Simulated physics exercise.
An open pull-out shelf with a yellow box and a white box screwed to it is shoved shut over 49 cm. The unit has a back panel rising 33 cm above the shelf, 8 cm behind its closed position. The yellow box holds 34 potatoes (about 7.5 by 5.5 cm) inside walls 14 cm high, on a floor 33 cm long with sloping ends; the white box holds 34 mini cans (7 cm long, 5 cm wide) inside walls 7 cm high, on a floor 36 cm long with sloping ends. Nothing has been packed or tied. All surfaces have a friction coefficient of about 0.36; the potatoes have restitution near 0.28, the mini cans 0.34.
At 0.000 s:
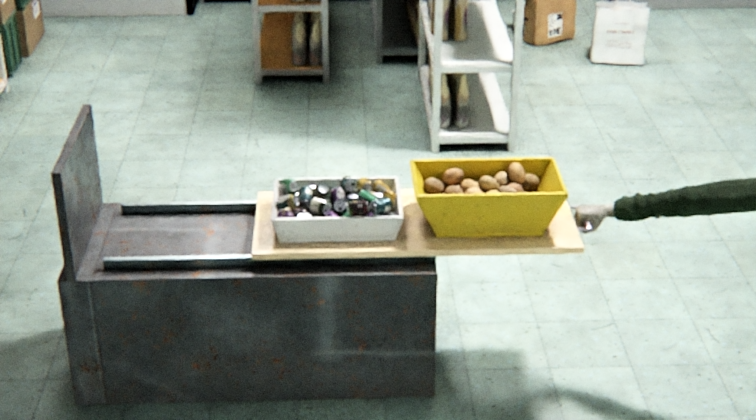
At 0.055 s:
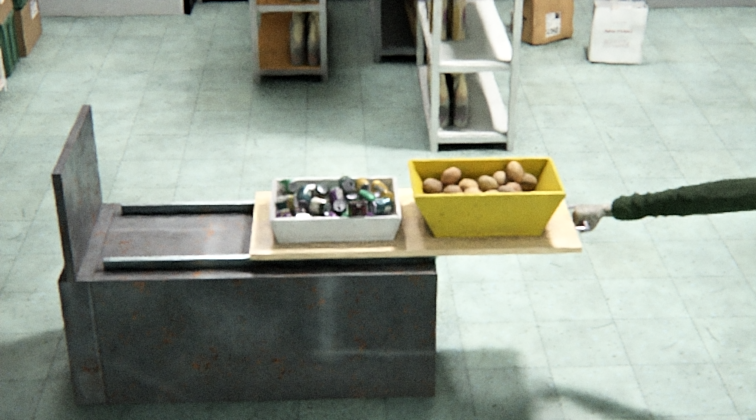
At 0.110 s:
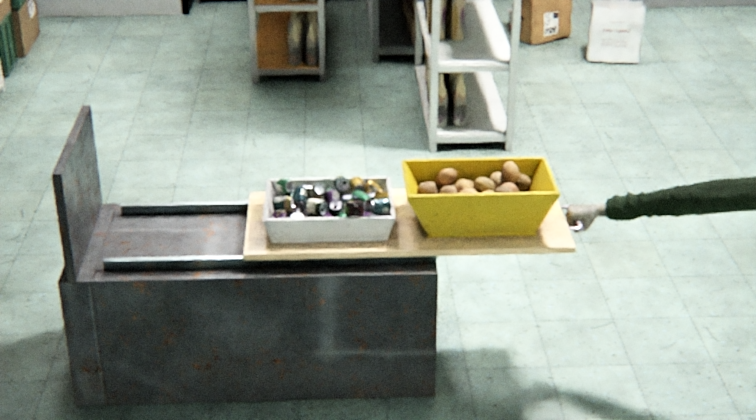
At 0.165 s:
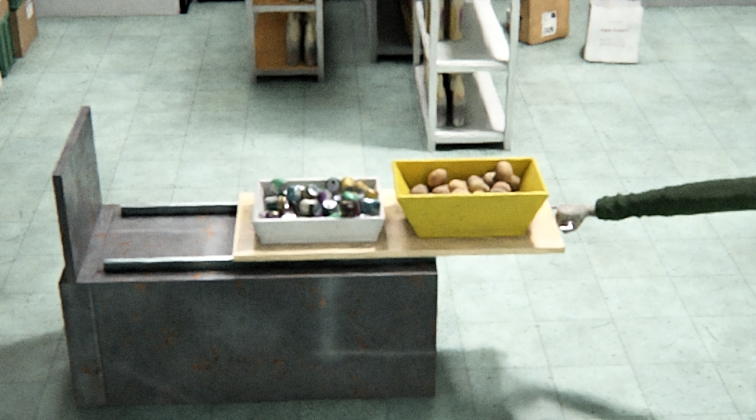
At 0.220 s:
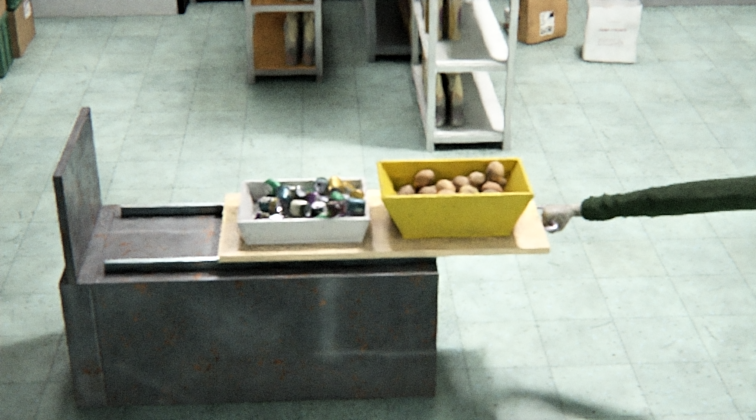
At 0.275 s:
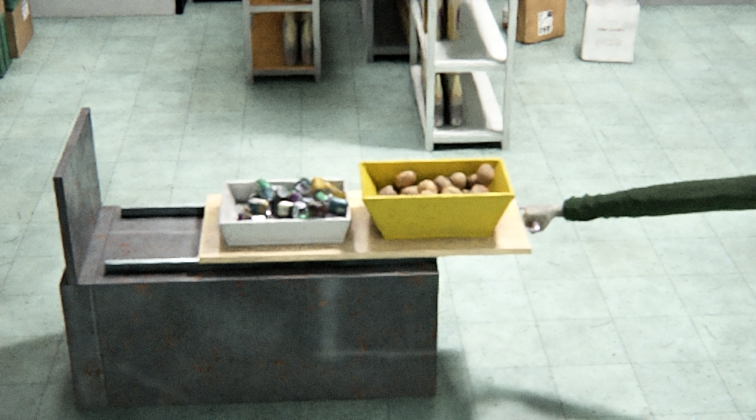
We see a pale board holding a white box of small cans and a yellow box of potatoes on a dark metal unit, as a green-sleeved arm pushes it steadily left along the rails toward the upright back panel.
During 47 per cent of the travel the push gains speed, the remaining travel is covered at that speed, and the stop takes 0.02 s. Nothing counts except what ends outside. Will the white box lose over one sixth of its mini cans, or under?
It loses under one sixth.
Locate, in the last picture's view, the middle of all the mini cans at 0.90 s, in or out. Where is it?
Around (179, 213).
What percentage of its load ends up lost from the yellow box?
Yellow box: 0%.
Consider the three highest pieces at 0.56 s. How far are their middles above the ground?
About 70 cm up, on average.
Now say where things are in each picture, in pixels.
In the first frame (each is followed by its nearest rim corner in this view; the camera moves round a little), white box, (275, 219); yellow box, (418, 195); moved in 0 cm; none out.
In the second frame, white box, (273, 219); yellow box, (416, 195); moved in 1 cm.
In the third frame, white box, (267, 220); yellow box, (410, 196); moved in 3 cm.
In the fourth frame, white box, (256, 220); yellow box, (399, 196); moved in 6 cm.
In the fifth frame, white box, (241, 221); yellow box, (384, 197); moved in 12 cm.
In the sixth frame, white box, (222, 222); yellow box, (365, 198); moved in 18 cm; none out.
After 0.48 s, the runners reach their end.
After 0.56 s, yellow box 34 in, 0 out and white box 34 in, 0 out.
After 0.68 s, yellow box 34 in, 0 out and white box 33 in, 1 out.
After 0.90 s, yellow box 34 in, 0 out and white box 32 in, 2 out.
When it is over (at 1.33 s), yellow box 34 in, 0 out and white box 32 in, 2 out. Asked share, 2 of 34, 6 per cent.
